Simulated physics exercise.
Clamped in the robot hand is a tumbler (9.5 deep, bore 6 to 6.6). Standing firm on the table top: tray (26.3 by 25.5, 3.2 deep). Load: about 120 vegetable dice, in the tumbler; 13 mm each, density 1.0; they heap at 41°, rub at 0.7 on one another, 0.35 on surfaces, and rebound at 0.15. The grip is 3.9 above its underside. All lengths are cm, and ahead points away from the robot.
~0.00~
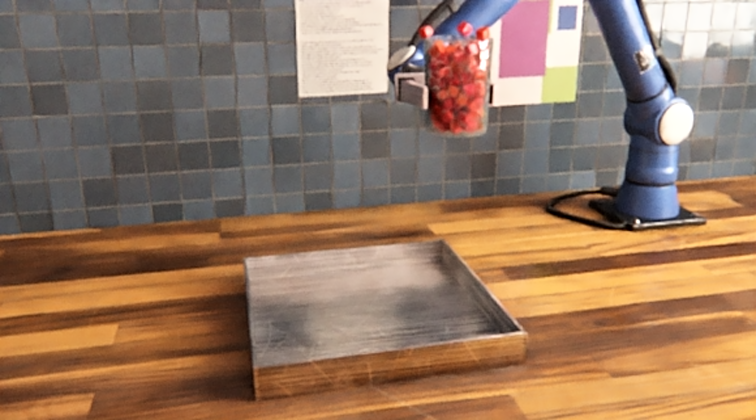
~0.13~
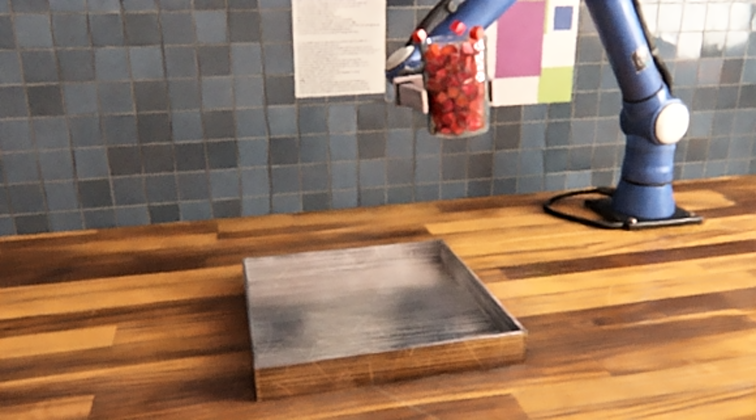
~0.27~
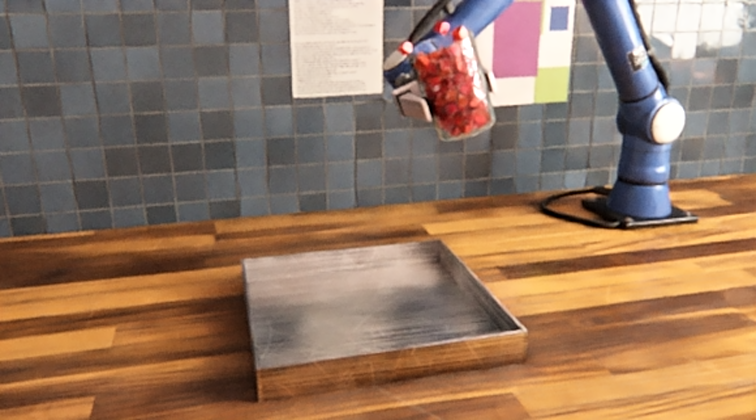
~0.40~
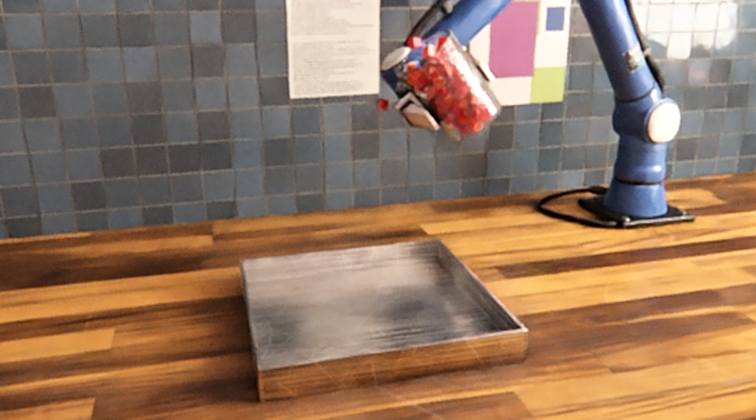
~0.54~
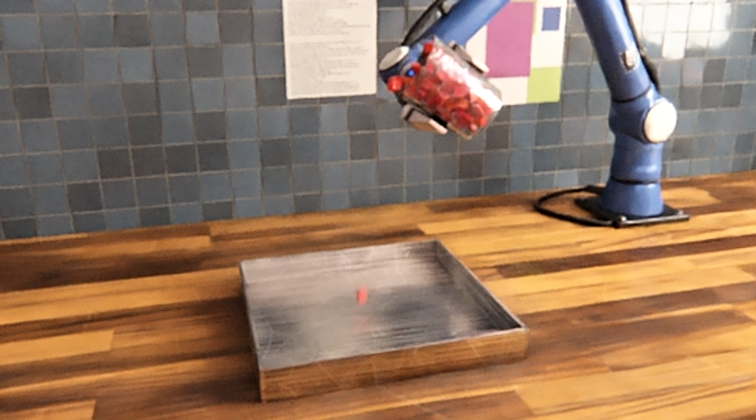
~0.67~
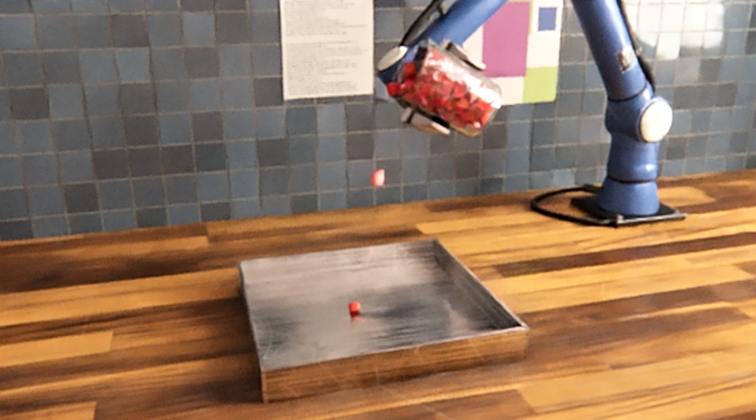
The video shows a blue robot arm holding a clear tumbler of red vegetable dice above a shallow tray on a wooden table, tilting it steadily to the left as one piece drops into the tray and another falls after it.
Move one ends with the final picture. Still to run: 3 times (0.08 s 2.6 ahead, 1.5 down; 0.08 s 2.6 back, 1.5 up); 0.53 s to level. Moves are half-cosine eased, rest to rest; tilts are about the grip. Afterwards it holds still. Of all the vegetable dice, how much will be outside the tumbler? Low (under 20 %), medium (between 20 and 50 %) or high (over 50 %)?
Outside the tumbler the share is low, under 20 %.
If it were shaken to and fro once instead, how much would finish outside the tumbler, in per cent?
In that case some 5 per cent.
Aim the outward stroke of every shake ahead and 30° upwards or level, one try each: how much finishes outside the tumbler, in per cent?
Some 55 and 25 per cent.
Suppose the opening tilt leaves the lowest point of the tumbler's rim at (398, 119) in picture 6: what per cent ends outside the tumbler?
About 40 per cent.
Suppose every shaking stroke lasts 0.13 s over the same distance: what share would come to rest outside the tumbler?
It would be near 5 per cent.
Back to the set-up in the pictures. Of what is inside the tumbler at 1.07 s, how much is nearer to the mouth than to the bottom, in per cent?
Some 45 per cent.
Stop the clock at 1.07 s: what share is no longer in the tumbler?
Some 10 per cent.
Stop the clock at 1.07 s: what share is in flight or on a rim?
Roughly 4 per cent.
After 1.07 s, tilted 60° forward, highest piece 27 above the table; 105 in the tumbler, 7 in the tray, 5 in flight or on a rim.
After 1.48 s, tilted 19° forward, highest piece 30 above the table; 105 in the tumbler, 12 in the tray.
After 1.88 s, level, highest piece 31 above the table; 105 in the tumbler, 12 in the tray.
After 2.93 s, level, highest piece 31 above the table; 105 in the tumbler, 12 in the tray.
In the end, 105 in the tumbler, 12 in the tray. That is 10 % outside the tumbler.
